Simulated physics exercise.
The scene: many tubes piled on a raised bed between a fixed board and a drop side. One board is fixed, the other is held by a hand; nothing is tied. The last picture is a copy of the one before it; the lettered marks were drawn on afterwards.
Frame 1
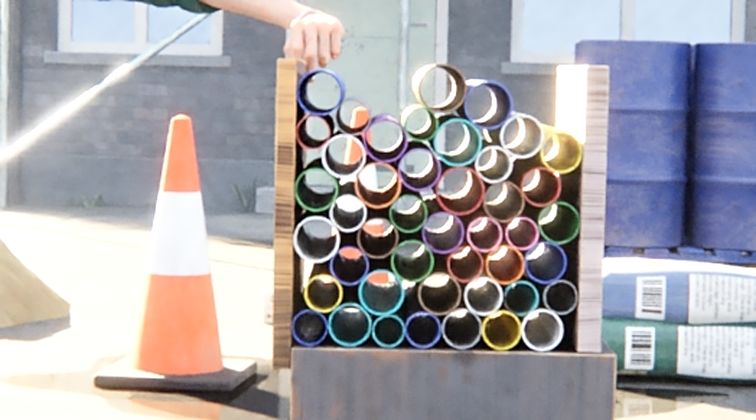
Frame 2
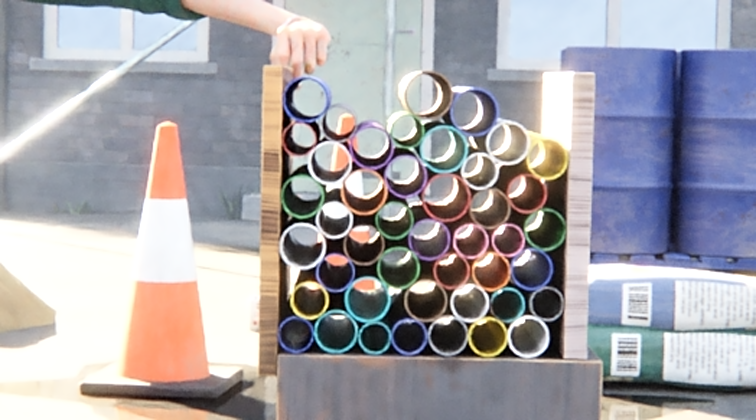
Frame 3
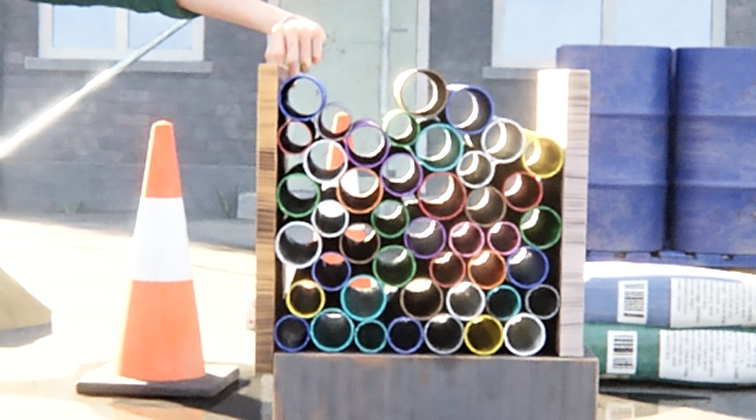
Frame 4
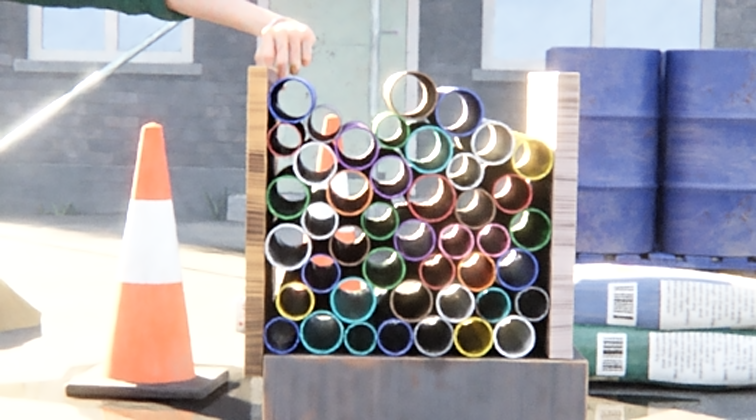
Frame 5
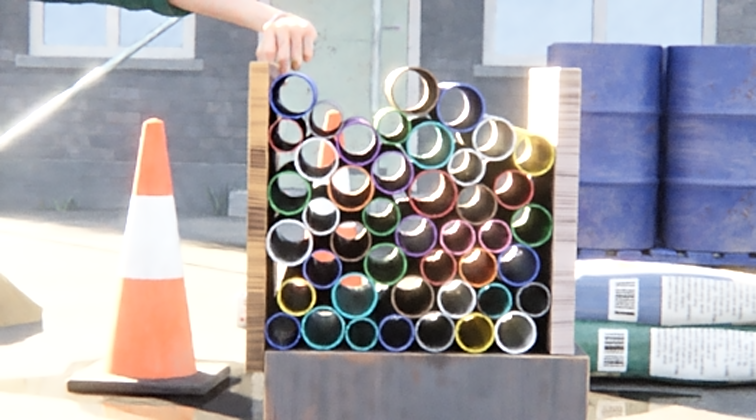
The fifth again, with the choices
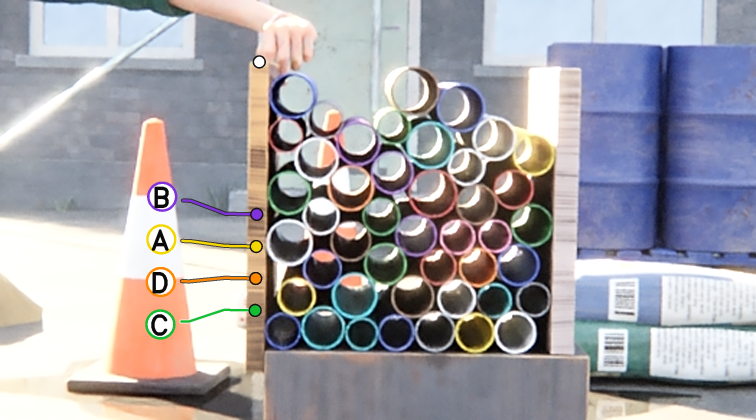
In a sunlit yard before a grey building with pale windows, the view looks straight at the open ends of stacked tubes. The tubes, rimmed in blue, red, green, purple, white and yellow, sit between two upright boards, with an orange-and-white cone left and blue barrels above sacks right. A hand stays on the left board while the camera shifts slightly, carrying everything a little leftward.
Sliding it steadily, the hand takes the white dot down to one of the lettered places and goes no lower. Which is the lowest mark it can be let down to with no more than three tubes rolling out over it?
B is the limit.
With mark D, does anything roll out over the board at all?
Yes, at D.
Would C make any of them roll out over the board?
At C: Yes.
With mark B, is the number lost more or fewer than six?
It loses fewer than six.
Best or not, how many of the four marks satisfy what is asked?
The number is one.
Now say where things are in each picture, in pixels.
A white tube (344, 157); a red tube (313, 133); a white tube (522, 137), in the first frame.
A white tube (508, 143); side board (277, 209), in the second frame.
A blue tube (292, 333); a yellow tube (484, 335), in the third frame.
A white tube (456, 303); a grey tube (533, 304), in the fourth frame.
A purple tube (416, 236); a pink tube (495, 236); a white tube (317, 160), in the fifth frame.
On the marked copy, A at (256, 246); B at (256, 214); C at (255, 310); D at (255, 279); the white dot at (259, 62).
With B. Early on, top of the board (268, 132).
Further on, top of the board (267, 211).
At the end, top of the board (267, 214), two out over the board.
As for the rest, A more than three out over the board; C more than three out over the board; D more than three out over the board.
